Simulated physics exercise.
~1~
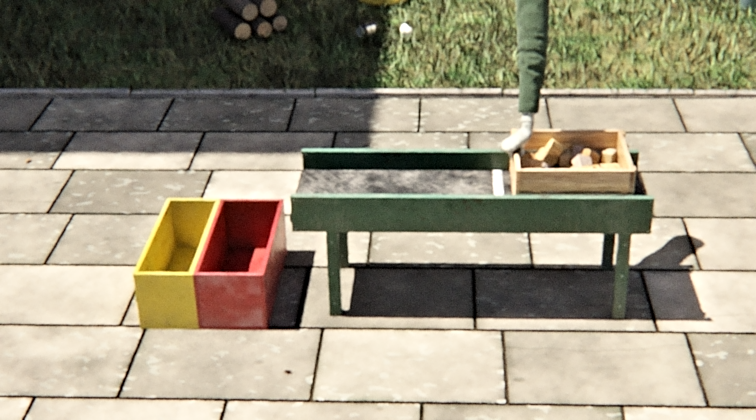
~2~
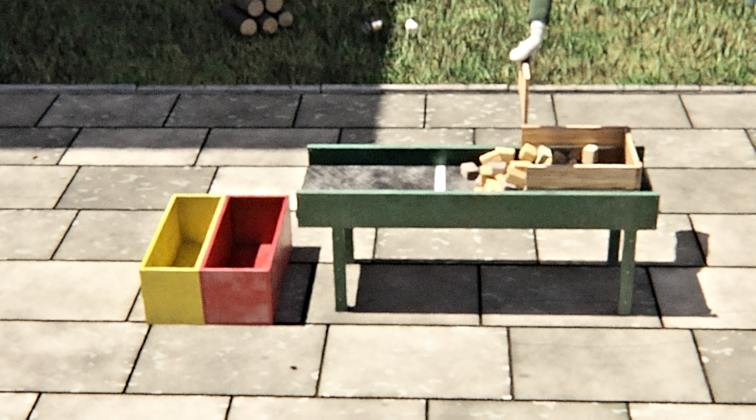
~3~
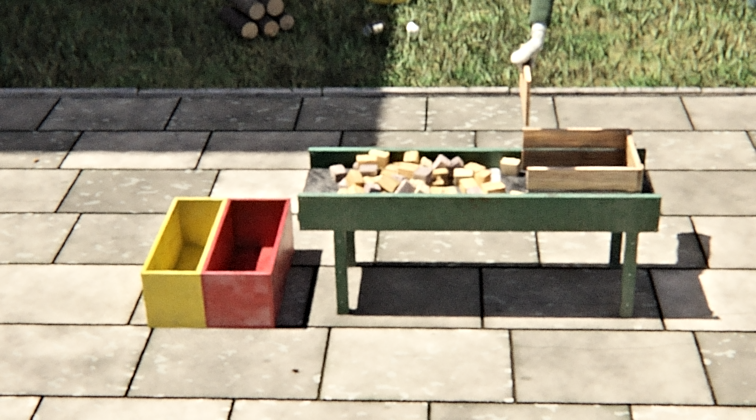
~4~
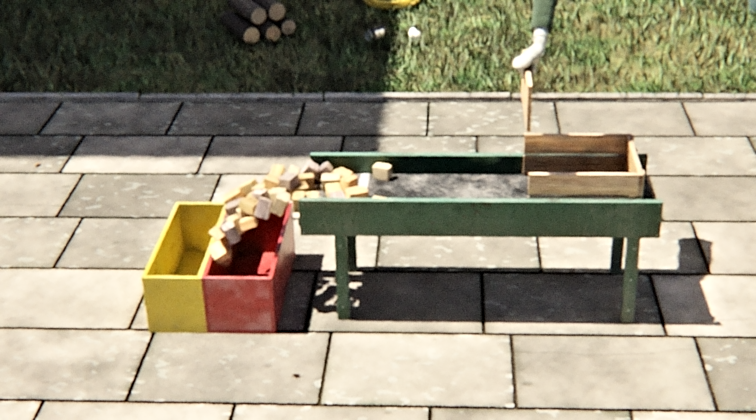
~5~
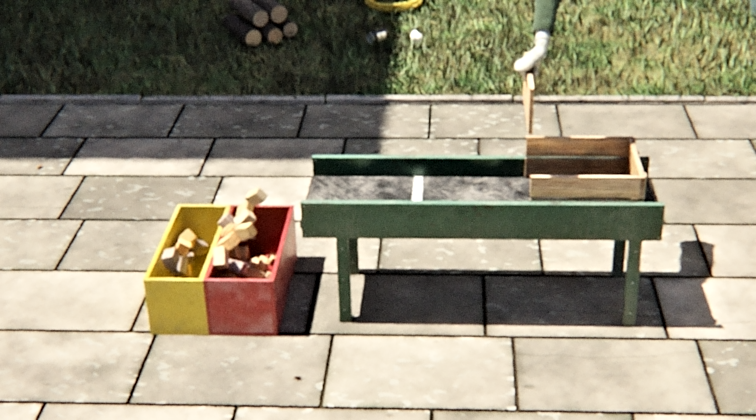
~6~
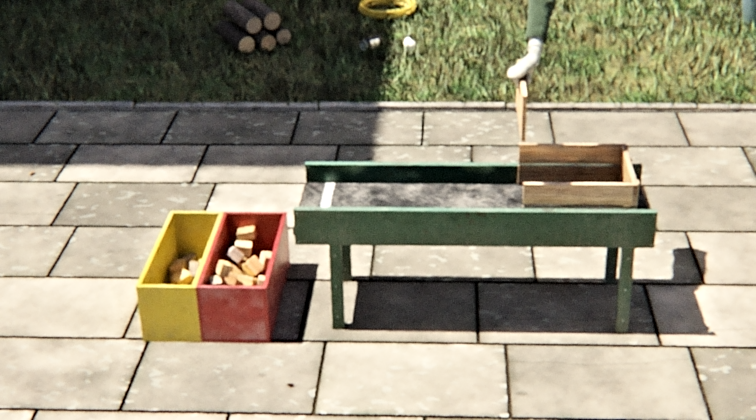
On a sunny patio, wooden blocks ride a belt leftward and drop into red and yellow bins.
